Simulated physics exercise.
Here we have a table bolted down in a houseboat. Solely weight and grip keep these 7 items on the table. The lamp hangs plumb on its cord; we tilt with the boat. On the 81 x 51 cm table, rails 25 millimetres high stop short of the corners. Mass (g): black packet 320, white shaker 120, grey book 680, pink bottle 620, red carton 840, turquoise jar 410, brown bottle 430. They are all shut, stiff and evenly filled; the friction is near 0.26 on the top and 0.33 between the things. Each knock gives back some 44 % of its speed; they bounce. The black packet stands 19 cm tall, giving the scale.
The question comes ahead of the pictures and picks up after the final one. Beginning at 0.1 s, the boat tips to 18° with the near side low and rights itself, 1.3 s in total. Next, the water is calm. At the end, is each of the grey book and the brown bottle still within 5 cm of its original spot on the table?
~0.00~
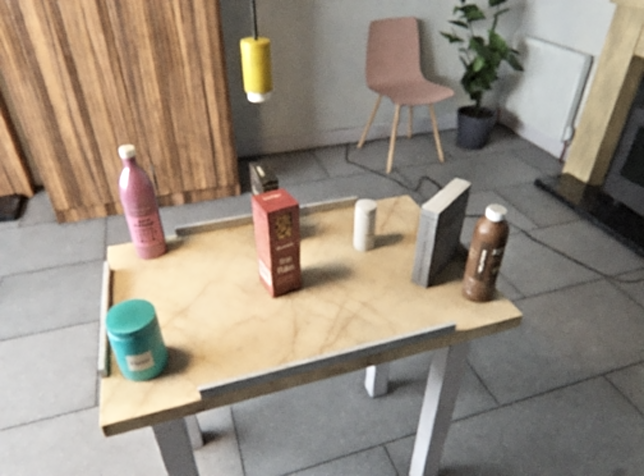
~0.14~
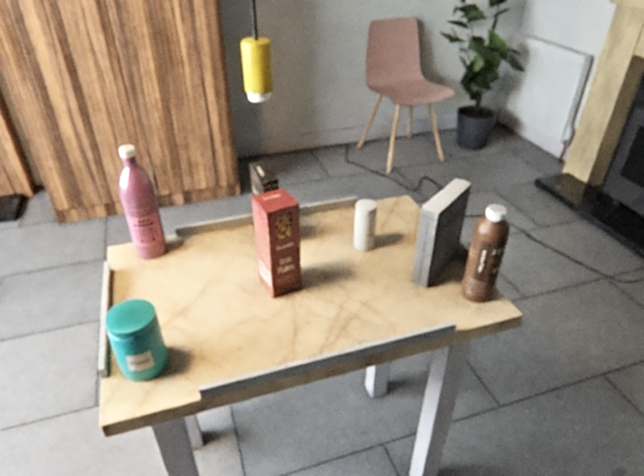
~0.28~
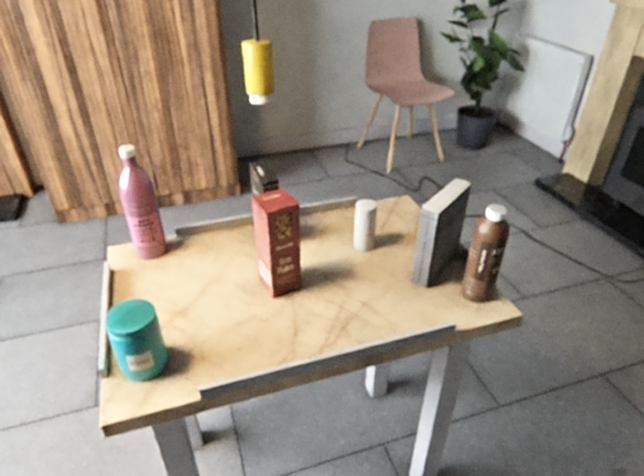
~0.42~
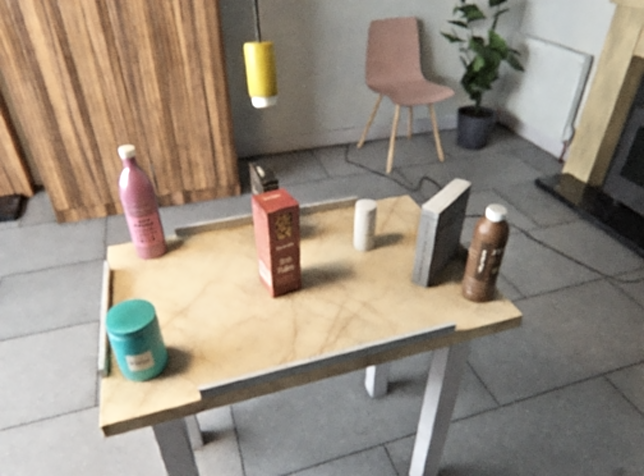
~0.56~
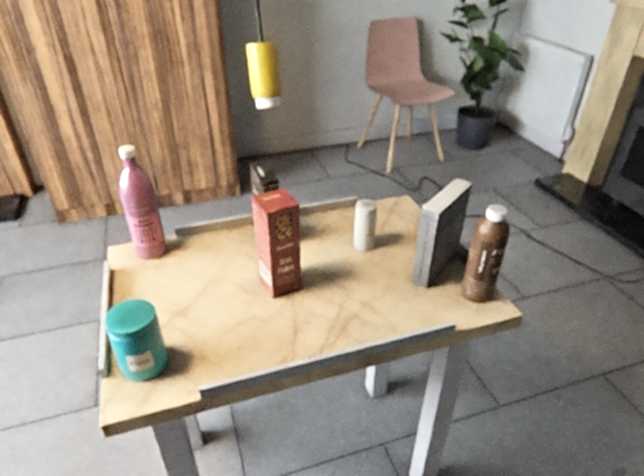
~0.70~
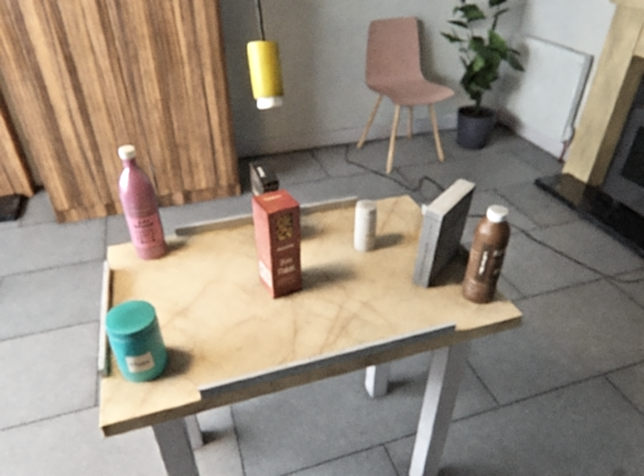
The grey book is not; the brown bottle is not.
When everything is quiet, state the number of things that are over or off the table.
I make it 2.
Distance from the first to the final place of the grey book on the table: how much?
Roughly 18 centimetres.
After 1.00 s, heel 12°, near side down; grey book tipped 38° from how it sat near (469, 251); brown bottle tipped 15° from how it sat near (510, 269); red carton slid 4 cm.
After 1.20 s, heel 4°, near side down; brown bottle now off the table; grey book tipped 68° from how it sat near (477, 280); red carton slid 6 cm.
After 1.50 s, boat level; grey book on its side near (483, 304); red carton slid 6 cm; black packet slid 5 cm.
After 1.90 s, grey book resting near (483, 304).
At rest (3.5 s), off the table, brown bottle; tipped over on the table, grey book; not toppled but over 5 cm from the start, black packet, white shaker, pink bottle, red carton and turquoise jar. Seen from the same camera at the end, grey book near (483, 304).
